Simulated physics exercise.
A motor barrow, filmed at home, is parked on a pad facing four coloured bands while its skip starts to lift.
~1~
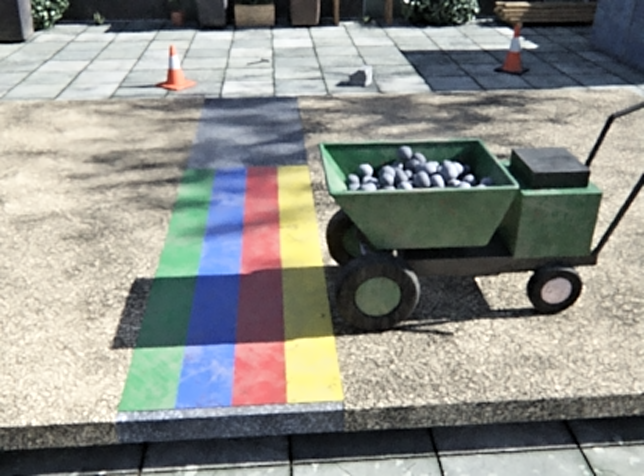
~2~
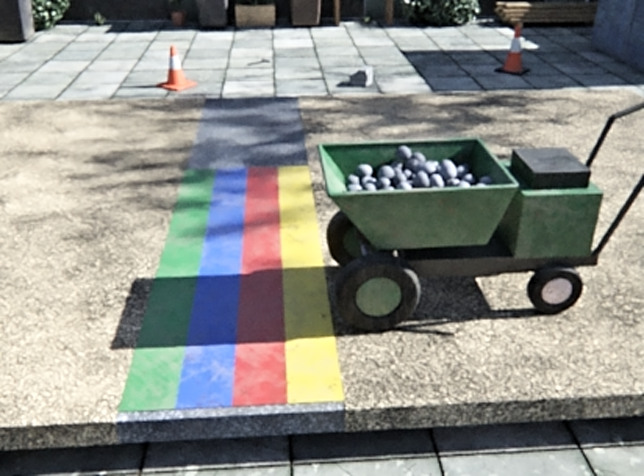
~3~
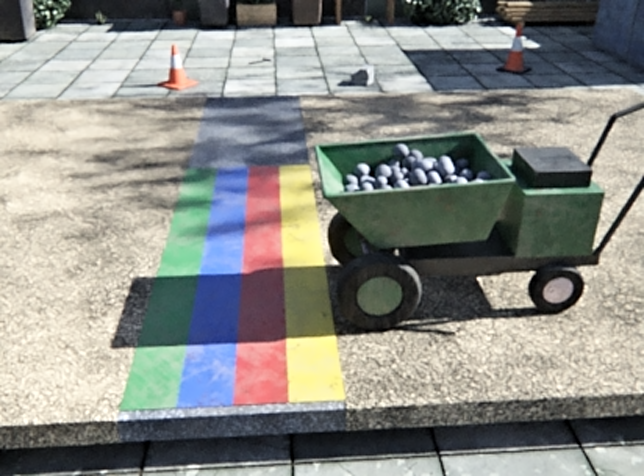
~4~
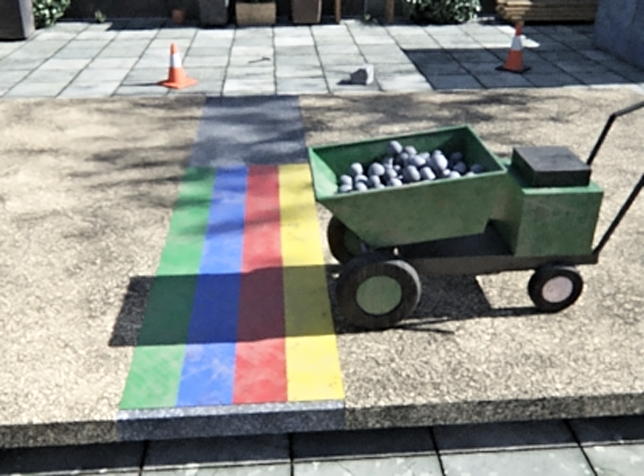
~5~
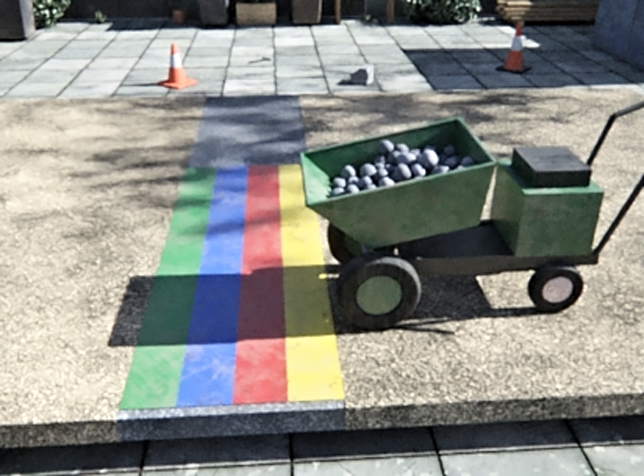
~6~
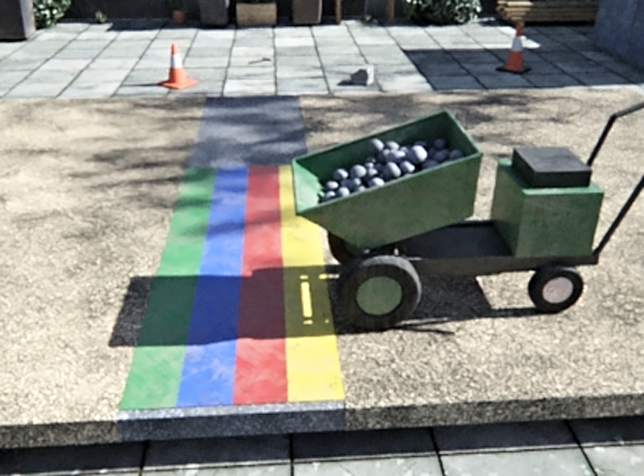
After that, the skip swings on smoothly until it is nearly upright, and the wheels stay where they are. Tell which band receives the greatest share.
I would say the blue band receives it.
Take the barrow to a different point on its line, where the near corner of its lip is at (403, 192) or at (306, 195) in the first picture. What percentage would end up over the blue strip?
The first stop gives 10 per cent; the second gives 40 per cent.
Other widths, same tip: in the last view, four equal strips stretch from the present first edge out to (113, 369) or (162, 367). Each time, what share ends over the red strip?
The first comes to 20 per cent and the second to 0 per cent.
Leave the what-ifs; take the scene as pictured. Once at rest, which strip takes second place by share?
That would be the green strip, in second.
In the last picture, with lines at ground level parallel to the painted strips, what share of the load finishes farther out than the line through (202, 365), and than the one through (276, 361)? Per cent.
40 % and 80 %.
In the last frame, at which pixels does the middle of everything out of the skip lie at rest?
I'd say the middle ends up at about (208, 293).
Just after the last frame, skip tipped steeply; every one in the skip.
A moment on, skip tipped right over; the larger part in the skip; about a tenth over the red strip; about a tenth over the blue strip.
Further on, skip tipped right over; roughly a quarter in the skip; about a tenth over the red strip; roughly a third over the blue strip; roughly a quarter over the green strip; about a tenth off the paint.
When it is over, skip tipped right over; roughly a quarter in the skip; not one over the yellow strip; about a tenth over the red strip; roughly a third over the blue strip; roughly a quarter over the green strip; about a tenth off the paint.
